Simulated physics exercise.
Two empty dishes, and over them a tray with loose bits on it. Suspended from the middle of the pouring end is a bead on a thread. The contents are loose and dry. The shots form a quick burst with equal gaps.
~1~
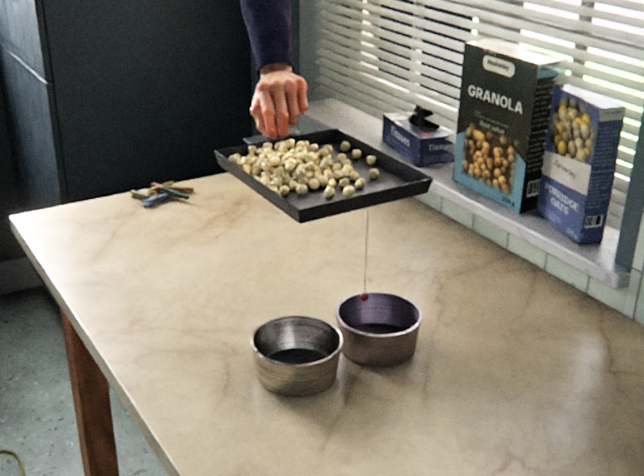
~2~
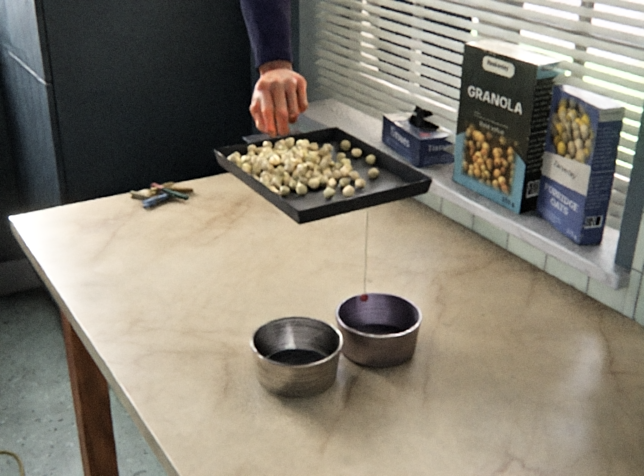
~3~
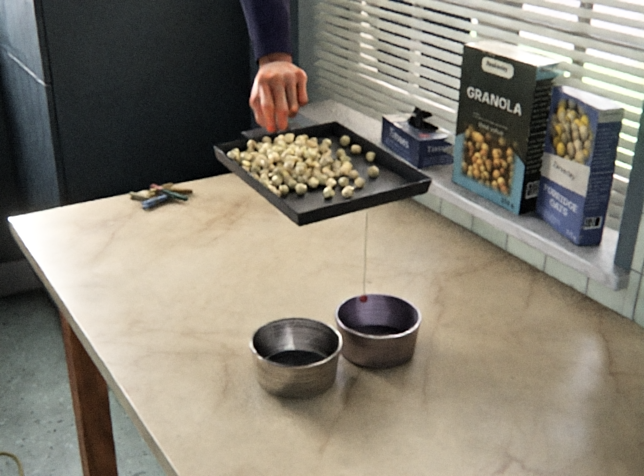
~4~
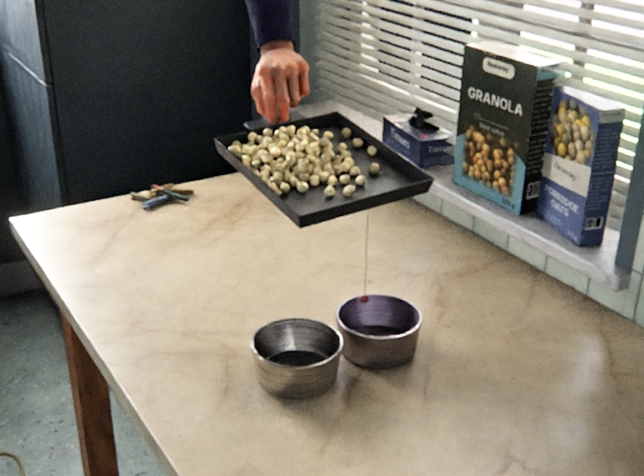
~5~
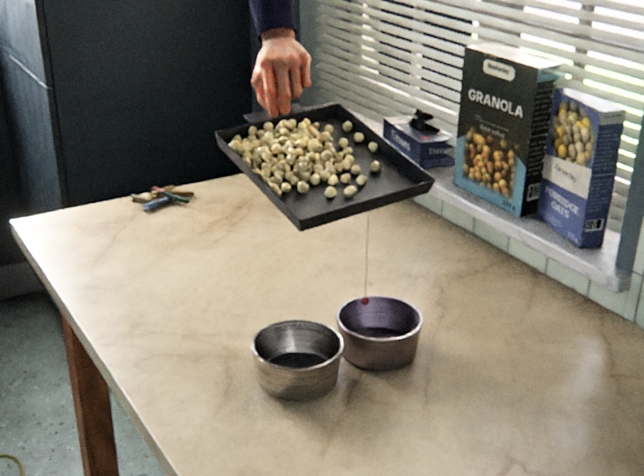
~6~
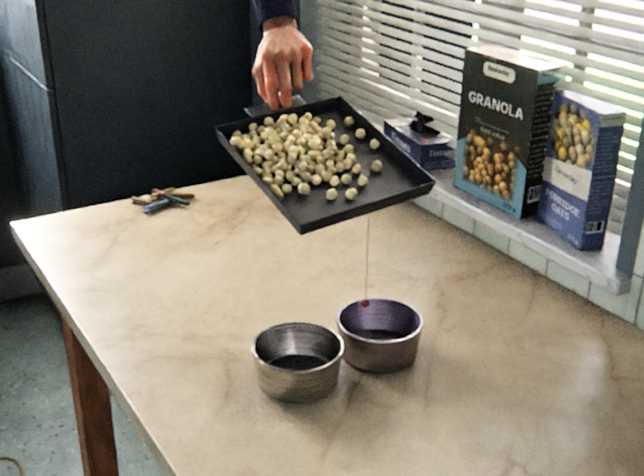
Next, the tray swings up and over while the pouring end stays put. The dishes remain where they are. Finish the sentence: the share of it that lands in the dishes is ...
... above one half.
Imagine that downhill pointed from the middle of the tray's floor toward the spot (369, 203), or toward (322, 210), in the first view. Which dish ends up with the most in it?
First place: The dish to the right; second place: The dish to the left.
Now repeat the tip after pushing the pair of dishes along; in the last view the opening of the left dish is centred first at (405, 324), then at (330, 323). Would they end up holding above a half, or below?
At place one not up to half; at place two not up to half.
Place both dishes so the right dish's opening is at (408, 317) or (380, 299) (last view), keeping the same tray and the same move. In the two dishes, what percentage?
Close to 70 in a hundred, then close to 20 in a hundred.
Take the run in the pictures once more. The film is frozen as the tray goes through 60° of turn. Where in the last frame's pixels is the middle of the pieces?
Roughly at (326, 187).
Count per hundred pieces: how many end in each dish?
Split in per cent - left dish 50, right dish 10.
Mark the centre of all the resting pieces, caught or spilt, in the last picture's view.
Roughly at pixel (308, 373).
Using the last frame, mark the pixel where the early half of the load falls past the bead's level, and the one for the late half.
The first part passes (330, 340); everything after passes (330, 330).
Shortly afterwards, tray tipped steeply; the bulk on the tray; only a few in the left dish; only a few outside both; a little in the air.
Next, tray tipped right over; near two thirds on the tray; a little in the left dish; a little outside both; a little in the air.
Some moments later, tray tipped past a quarter turn; near half in the left dish; a little in the right dish; near a third outside both.
In the end, tray tipped past a quarter turn; near half in the left dish; a little in the right dish; near a third outside both.
